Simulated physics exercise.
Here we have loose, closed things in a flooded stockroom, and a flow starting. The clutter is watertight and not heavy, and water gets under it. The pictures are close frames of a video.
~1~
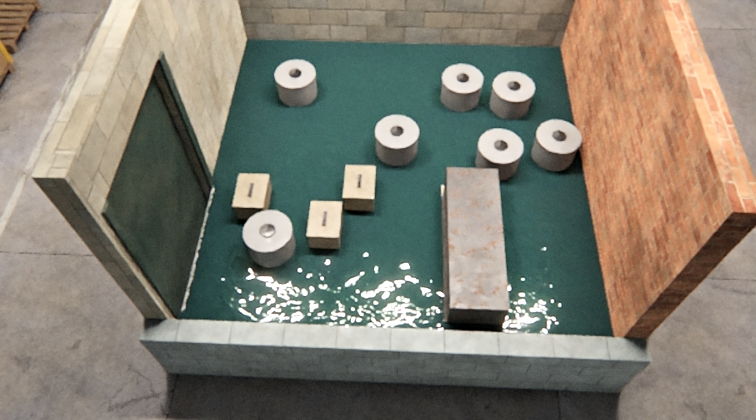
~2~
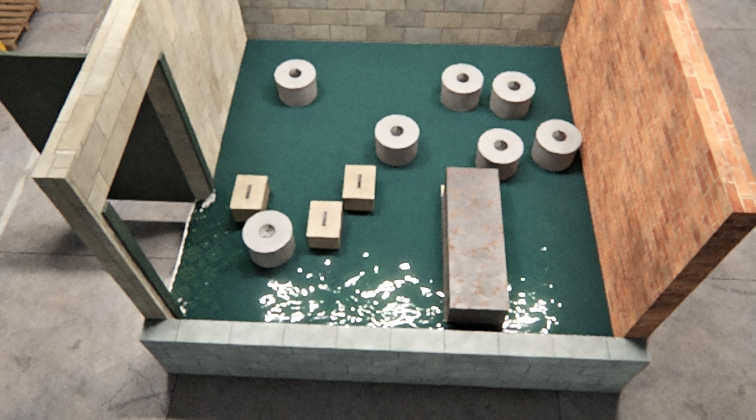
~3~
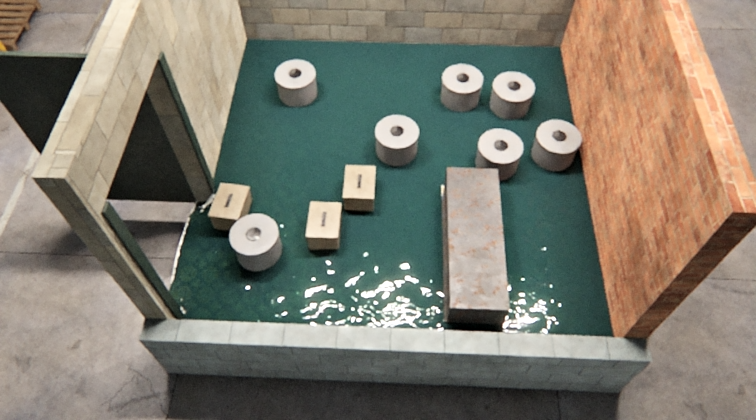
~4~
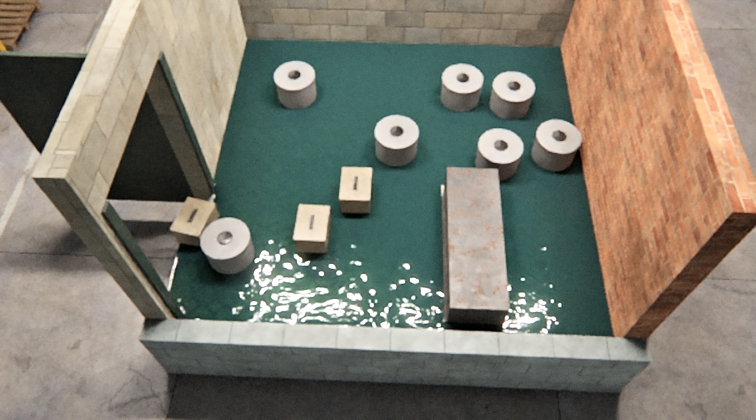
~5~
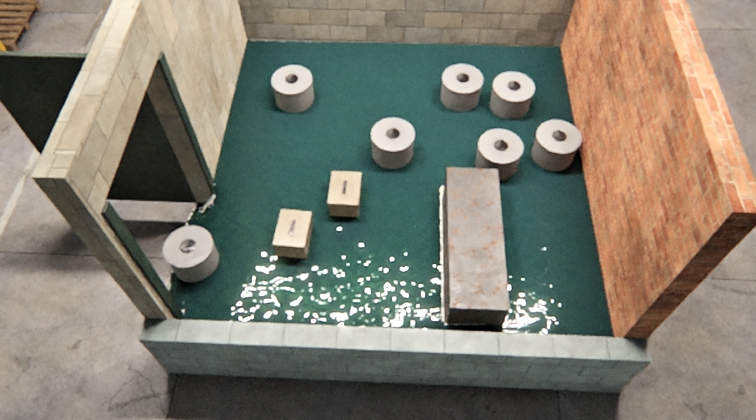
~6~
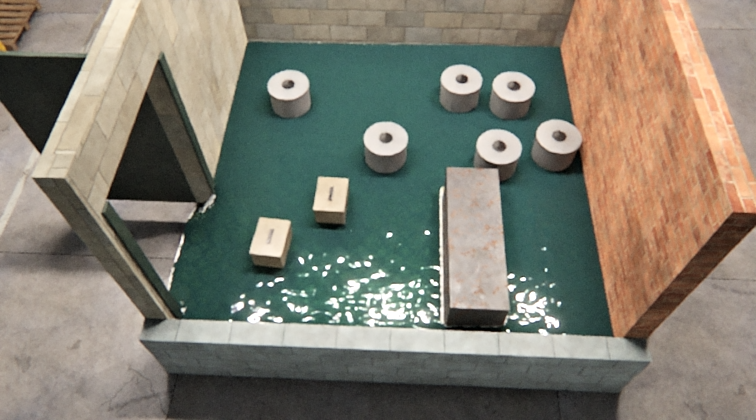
We see boxes and grey cylinders in a walled enclosure of dark green water as a door on the left opens; a box and a cylinder drift out through the doorway, and two other boxes shift leftward.
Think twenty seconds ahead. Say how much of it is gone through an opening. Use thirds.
It is two thirds or above.
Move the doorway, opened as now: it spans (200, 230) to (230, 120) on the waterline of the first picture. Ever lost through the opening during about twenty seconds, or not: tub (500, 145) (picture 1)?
Answer: Stays.
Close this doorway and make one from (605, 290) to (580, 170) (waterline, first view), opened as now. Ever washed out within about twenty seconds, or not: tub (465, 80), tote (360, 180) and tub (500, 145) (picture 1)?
As listed: Carried outside, through, out.
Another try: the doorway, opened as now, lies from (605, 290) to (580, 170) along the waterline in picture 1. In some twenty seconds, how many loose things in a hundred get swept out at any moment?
Near 70 in a hundred.
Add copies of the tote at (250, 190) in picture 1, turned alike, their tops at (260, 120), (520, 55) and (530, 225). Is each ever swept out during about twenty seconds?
As listed: Yes, kept in, left behind.
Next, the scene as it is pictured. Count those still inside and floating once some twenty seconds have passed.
I count 1.
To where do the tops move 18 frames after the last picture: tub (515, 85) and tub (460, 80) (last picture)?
Roughly at (427, 103) and (342, 134).
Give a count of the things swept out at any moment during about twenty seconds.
That makes 9.
A moment on, 3 of 10 are out; 7 afloat.
Next, 6 of 10 are out; 4 afloat.
Later, 8 of 10 are out; 2 afloat.
In the end, 9 of 10 are out; 1 afloat.
